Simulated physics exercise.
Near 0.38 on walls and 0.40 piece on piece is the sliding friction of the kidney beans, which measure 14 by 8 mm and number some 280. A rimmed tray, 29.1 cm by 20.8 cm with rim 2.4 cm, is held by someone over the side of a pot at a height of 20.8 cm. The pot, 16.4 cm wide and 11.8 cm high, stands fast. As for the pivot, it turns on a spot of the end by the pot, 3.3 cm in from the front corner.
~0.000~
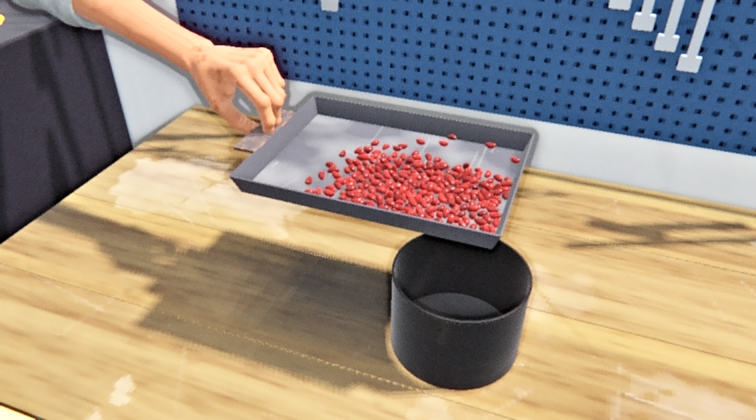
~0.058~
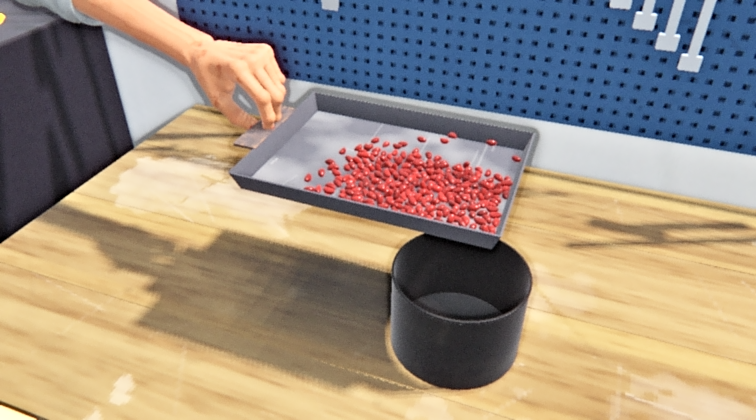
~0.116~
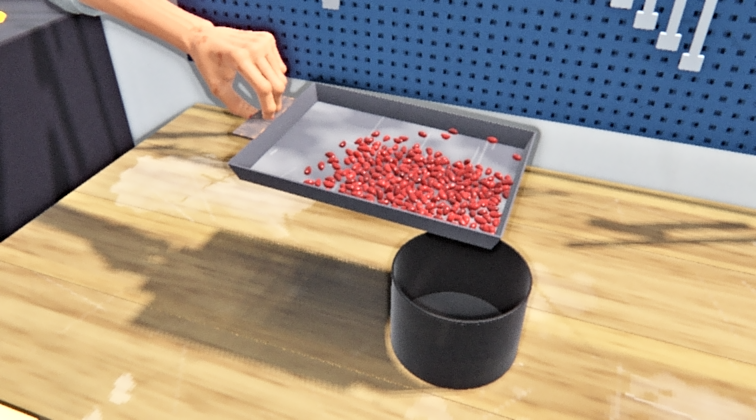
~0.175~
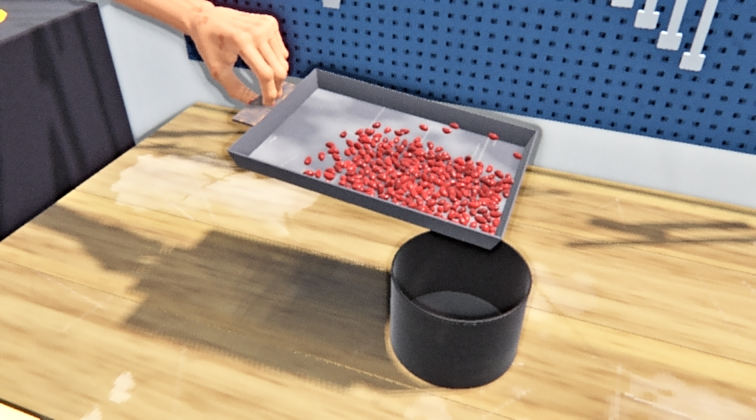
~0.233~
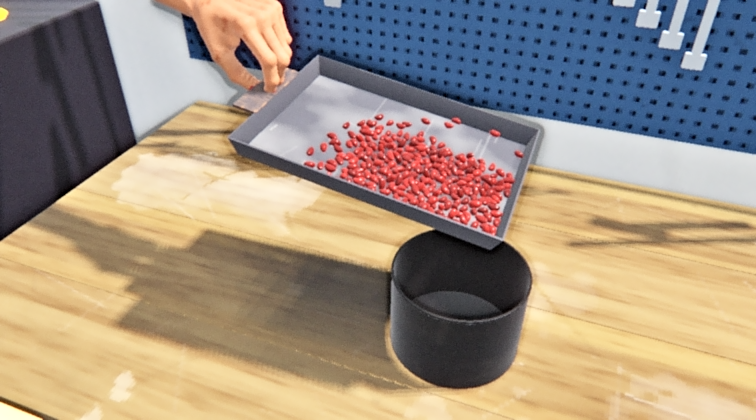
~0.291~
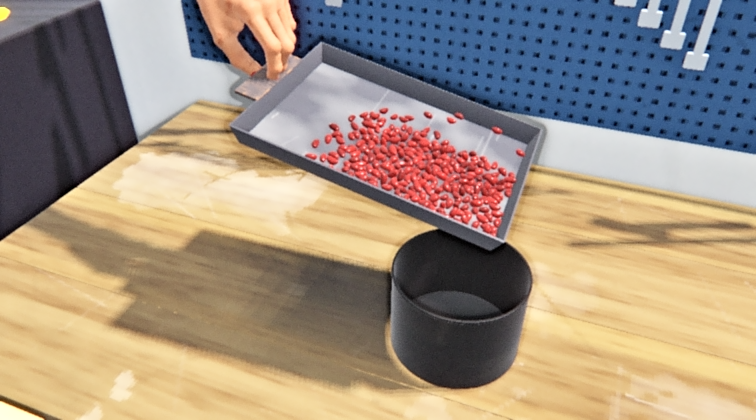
In this clip, a hand holds a shallow gray tray of small red pieces above a wooden table, its right end over a black pot, and raises the left end so the tray tilts slightly down toward the right.
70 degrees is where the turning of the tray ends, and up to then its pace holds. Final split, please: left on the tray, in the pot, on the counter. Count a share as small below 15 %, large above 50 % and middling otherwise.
Tray: Middling. Pot: Small. Counter: Large.
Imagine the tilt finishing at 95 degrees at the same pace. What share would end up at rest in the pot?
In that case some 5 per cent.
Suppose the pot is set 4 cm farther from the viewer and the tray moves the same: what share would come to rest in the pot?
It would be near 0 per cent.
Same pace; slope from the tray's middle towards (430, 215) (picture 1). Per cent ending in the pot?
That would be close to 0 per cent.
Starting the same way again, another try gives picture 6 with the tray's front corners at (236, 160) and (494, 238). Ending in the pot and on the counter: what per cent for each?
Pot 0, counter 75.
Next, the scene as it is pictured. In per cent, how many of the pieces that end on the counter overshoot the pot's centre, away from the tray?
I'd put it close to 100 per cent.
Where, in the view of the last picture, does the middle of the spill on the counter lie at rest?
(564, 399), about.
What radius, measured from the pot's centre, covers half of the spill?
About 18 cm from the centre.
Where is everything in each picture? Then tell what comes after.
In the first frame, tray tilt 0 degrees, front corners at (239, 174) and (494, 229); middle of the pieces at (416, 186); pot at (462, 271).
In the second frame, tray tilt 1 degrees, front corners at (239, 170) and (494, 230); middle of the pieces at (416, 185).
In the third frame, tray tilt 3 degrees, front corners at (238, 161) and (495, 230), lowest corner right front; middle of the pieces at (417, 181).
In the fourth frame, tray tilt 7 degrees, front corners at (238, 148) and (496, 231), lowest corner right front; middle of the pieces at (417, 176).
In the fifth frame, tray tilt 10 degrees, front corners at (238, 136) and (497, 232), lowest corner right front; middle of the pieces at (419, 171).
In the sixth frame, tray tilt 13 degrees, front corners at (240, 124) and (498, 234), lowest corner right front; middle of the pieces at (421, 167); pot at (462, 270). Its pace works out near 60 degrees a second.
Then, at 0.76 s, tilt 41 degrees; the tray holds 100 %, the pot 0 %.
After 1.07 s, tilt 59 degrees; the tray holds 100 %, the pot 0 %.
Then, at 1.48 s, tilt 70 degrees; the tray holds 50 %, the pot 0 %.
By 2.9 s all is still; tray 40 %, pot 0 %, counter 60 %.
